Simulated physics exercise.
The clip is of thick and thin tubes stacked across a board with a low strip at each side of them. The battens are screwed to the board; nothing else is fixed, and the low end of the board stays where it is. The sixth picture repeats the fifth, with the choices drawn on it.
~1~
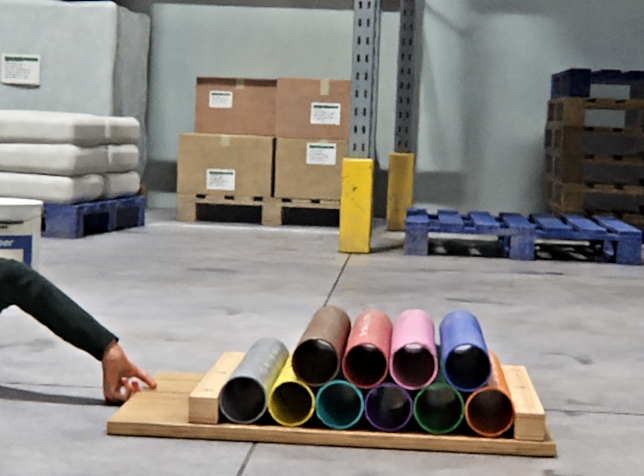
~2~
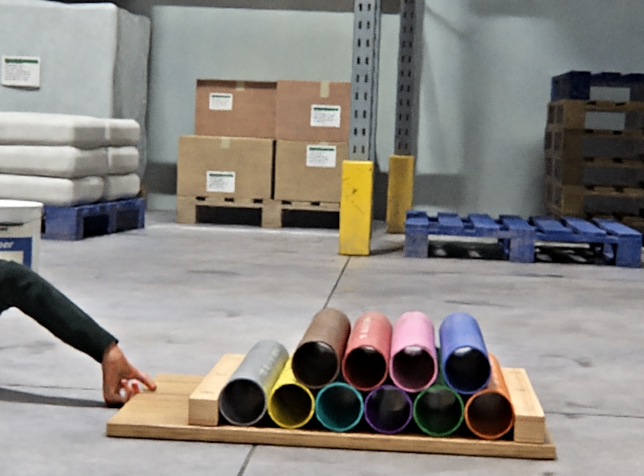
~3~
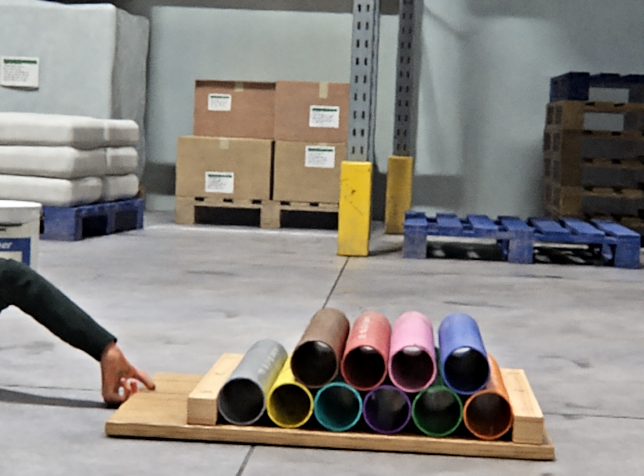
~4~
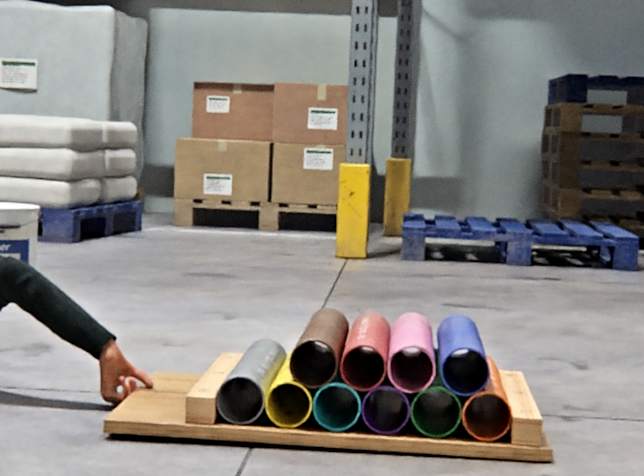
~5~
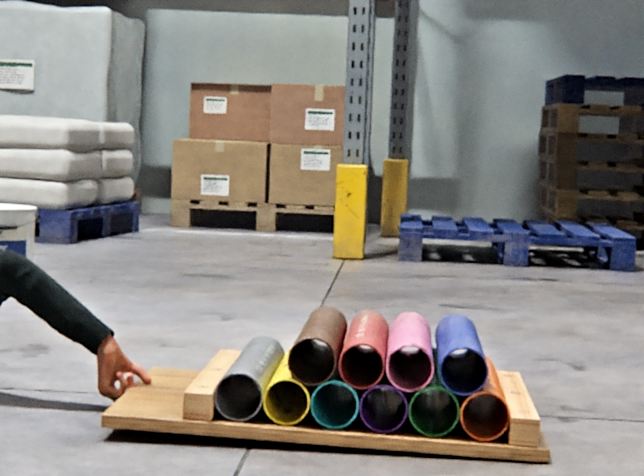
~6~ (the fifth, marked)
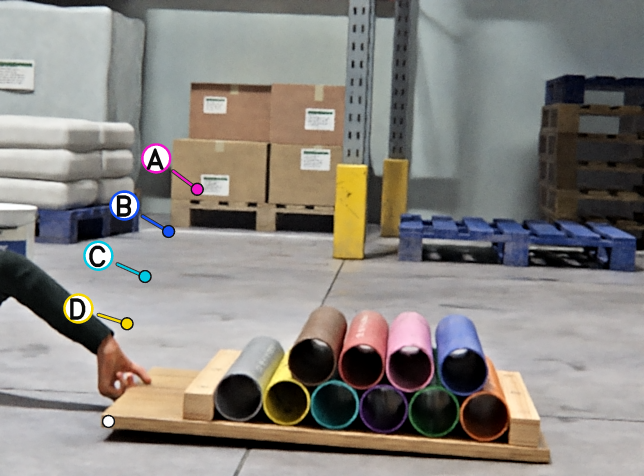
In a warehouse with boxes and pallets behind, a hand rests on the left end of a wooden board holding two rows of colourful tubes between wooden strips; the hand, board and tubes stay almost still as the view shifts very slightly.
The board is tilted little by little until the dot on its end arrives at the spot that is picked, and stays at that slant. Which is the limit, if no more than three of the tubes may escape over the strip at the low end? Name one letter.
Up to B.
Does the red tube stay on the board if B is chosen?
Yes.
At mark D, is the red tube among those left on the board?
Yes, with D.
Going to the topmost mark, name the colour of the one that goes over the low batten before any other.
The blue one.
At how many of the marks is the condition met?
Three of the four.
On the marked copy, A at (197, 189); B at (168, 231); C at (145, 277); D at (127, 324); the white dot at (108, 421).
Taking B. A third of the way, board at 16°.
Two thirds of the way, board at 28°.
When it is over, board at 28°, none over the low batten.
As for the rest, A four over the low batten (brown, pink, red, blue); C none over the low batten; D none over the low batten.
